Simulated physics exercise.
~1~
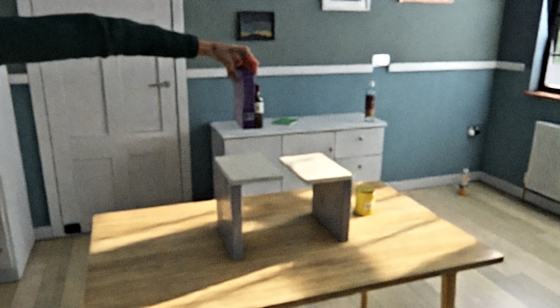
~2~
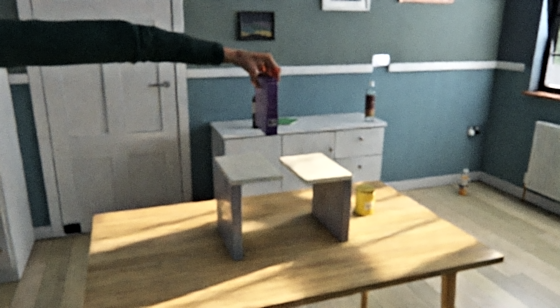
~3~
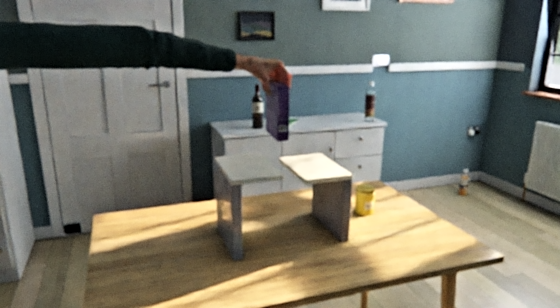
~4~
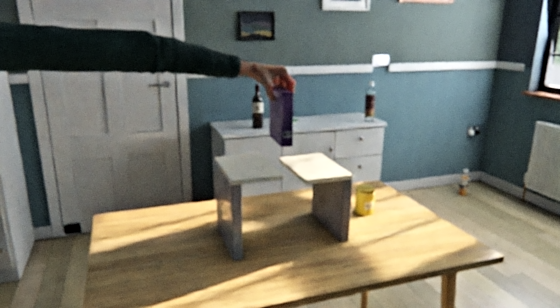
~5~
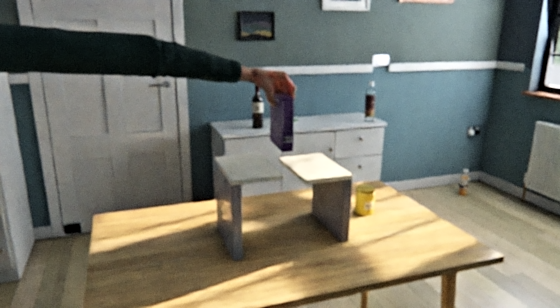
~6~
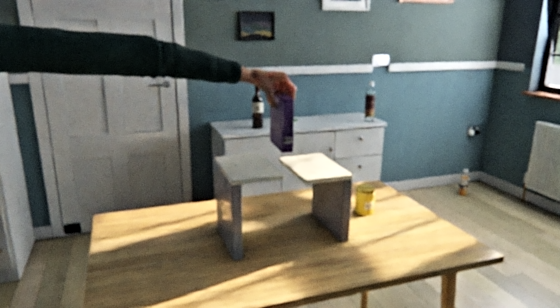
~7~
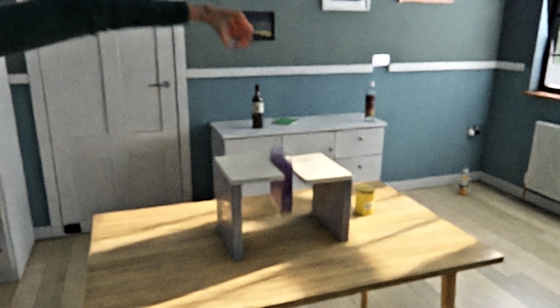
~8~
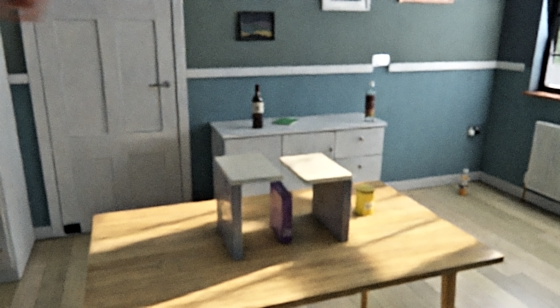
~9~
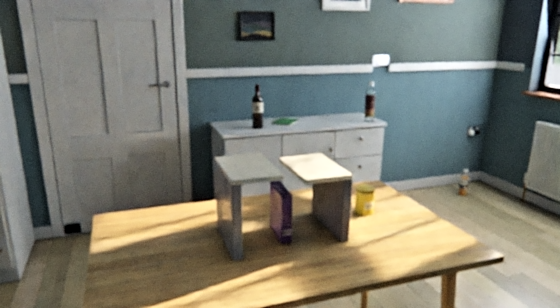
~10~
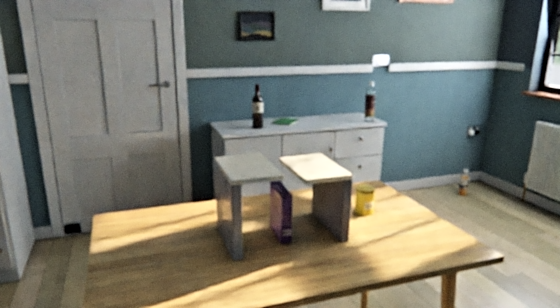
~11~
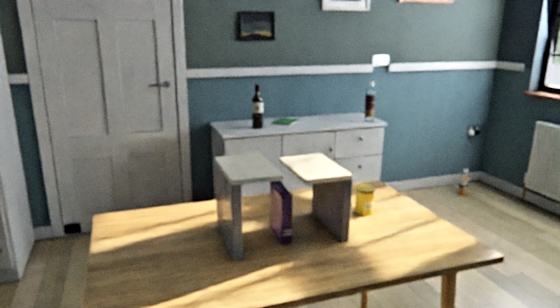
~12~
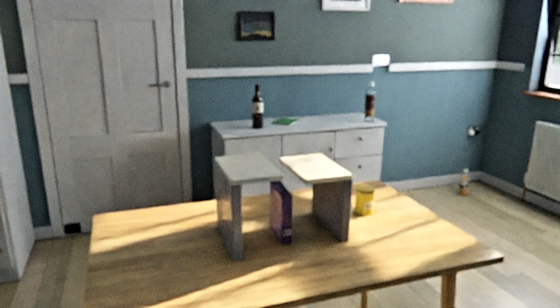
The footage shows a hand holding a purple packet upright above a gap between two grey stands on a wooden table, moving it right and lowering it before letting go. The packet drops through and rests upright on the table between the stands, while a yellow jar stays still.
